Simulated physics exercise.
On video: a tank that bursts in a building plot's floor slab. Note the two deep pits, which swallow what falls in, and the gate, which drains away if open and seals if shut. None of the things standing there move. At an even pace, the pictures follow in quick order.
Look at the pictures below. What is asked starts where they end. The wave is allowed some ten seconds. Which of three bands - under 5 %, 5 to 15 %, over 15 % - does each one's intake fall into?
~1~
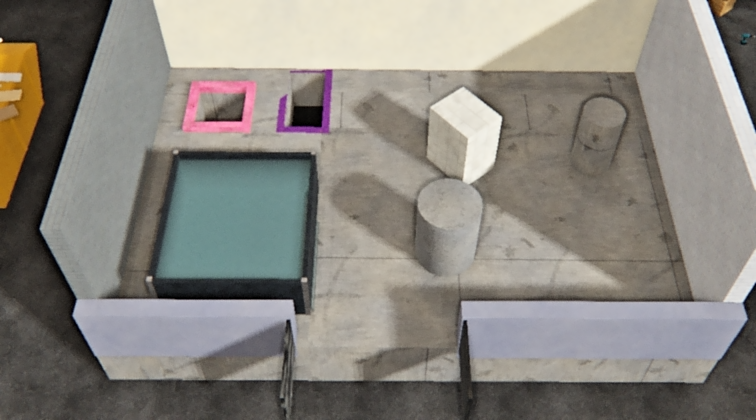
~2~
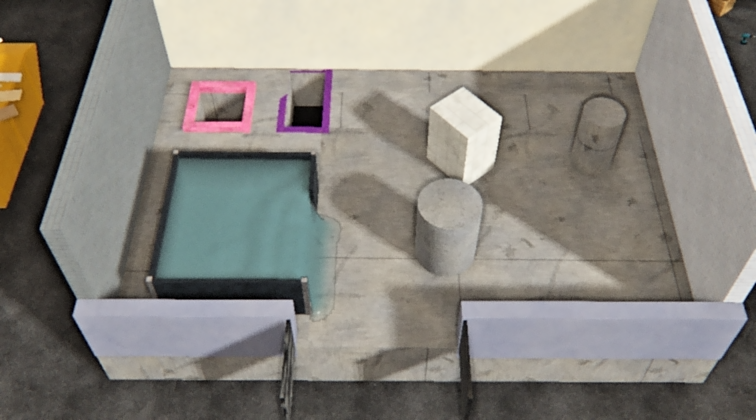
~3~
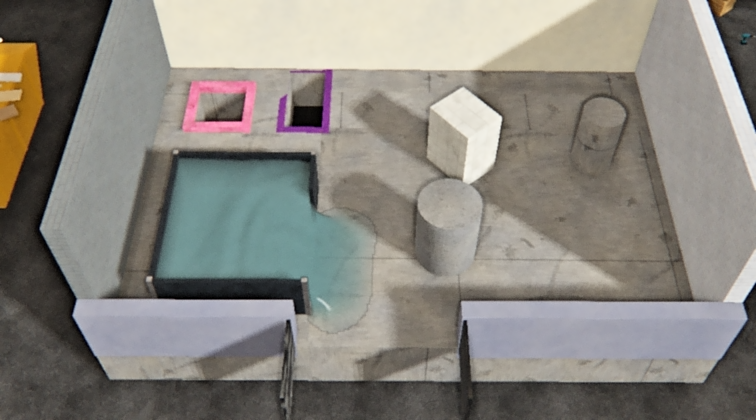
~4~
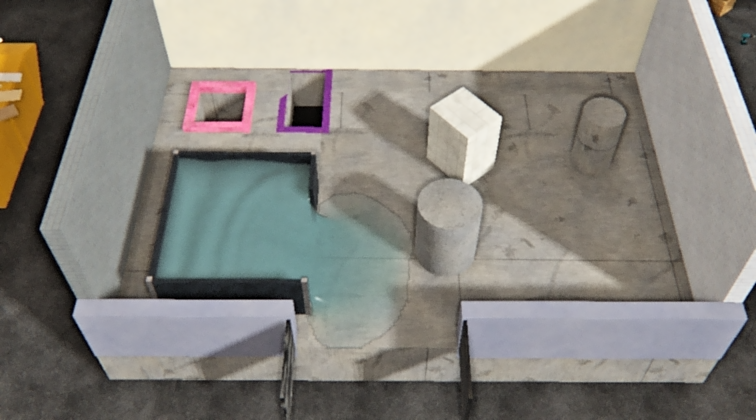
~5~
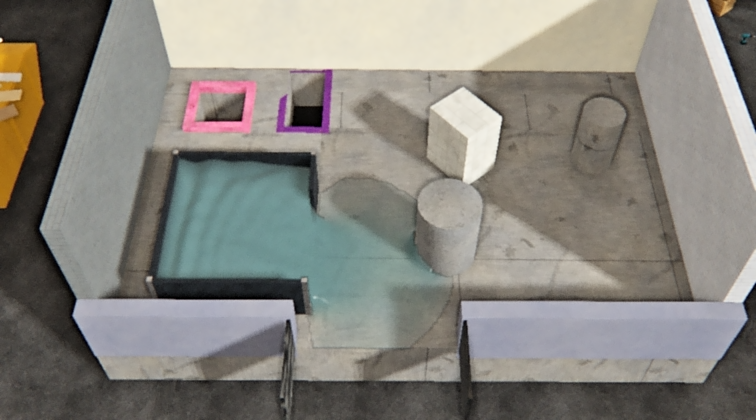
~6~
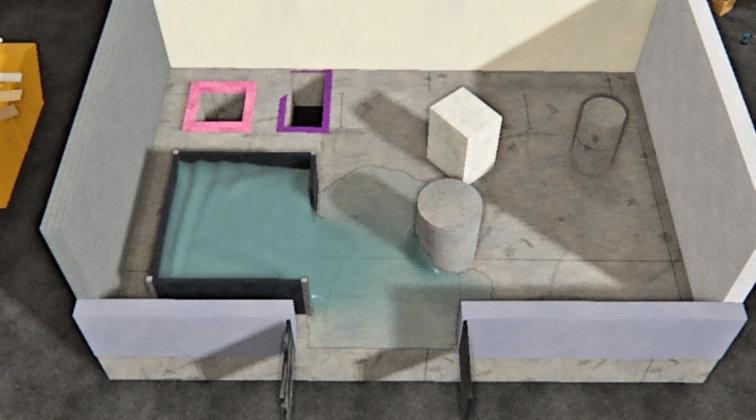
My prediction: The gate clears fifteen per cent. The purple pit holds five to fifteen per cent. The pink pit never reaches five per cent.
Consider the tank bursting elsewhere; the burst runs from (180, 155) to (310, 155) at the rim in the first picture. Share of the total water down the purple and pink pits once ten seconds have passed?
Near enough: Purple 45 percent, pink 20 percent.
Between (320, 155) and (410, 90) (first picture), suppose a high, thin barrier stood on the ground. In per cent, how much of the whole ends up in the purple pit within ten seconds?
The purple pit takes 0 per cent.
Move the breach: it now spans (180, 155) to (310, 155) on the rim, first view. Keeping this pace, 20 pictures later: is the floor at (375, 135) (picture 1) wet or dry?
It would be soaked by then.
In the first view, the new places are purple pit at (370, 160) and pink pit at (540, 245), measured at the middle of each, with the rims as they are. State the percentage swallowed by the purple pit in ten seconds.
The purple pit takes 12 per cent.
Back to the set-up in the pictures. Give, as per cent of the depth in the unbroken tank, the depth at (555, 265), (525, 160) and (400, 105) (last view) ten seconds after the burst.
Depths of roughly 8, 8 and 6 per cent.
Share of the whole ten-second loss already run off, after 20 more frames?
55 per cent.
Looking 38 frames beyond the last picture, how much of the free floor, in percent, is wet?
That should be about 70 %.
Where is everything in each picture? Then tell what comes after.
The tank at (237, 217) is whole and still, in the first frame.
The front is at (328, 221), out from the gap at (308, 253), in the second frame.
Water pours out at (308, 256) and has run to (357, 218), in the third frame.
The front is at (394, 221), out from the gap at (308, 257), in the fourth frame.
Water pours out at (308, 257) and has run to (447, 281), in the fifth frame.
Water pours out at (308, 257) and has run to (483, 300), in the sixth frame.
A moment on, water covers 25 % of the floor; the gate 3 %, the purple pit 0 %, the pink pit 0 %.
Next, water covers 40 % of the floor; the gate 11 %, the purple pit 0 %, the pink pit 0 %.
Then, water covers 60 % of the floor; the gate 20 %, the purple pit 1 %, the pink pit 0 %.
Later, water covers 70 % of the floor; the gate 28 %, the purple pit 4 %, the pink pit 0 %.
In the end, water covers 80 % of the floor; the gate 33 %, the purple pit 7 %, the pink pit 0 %.
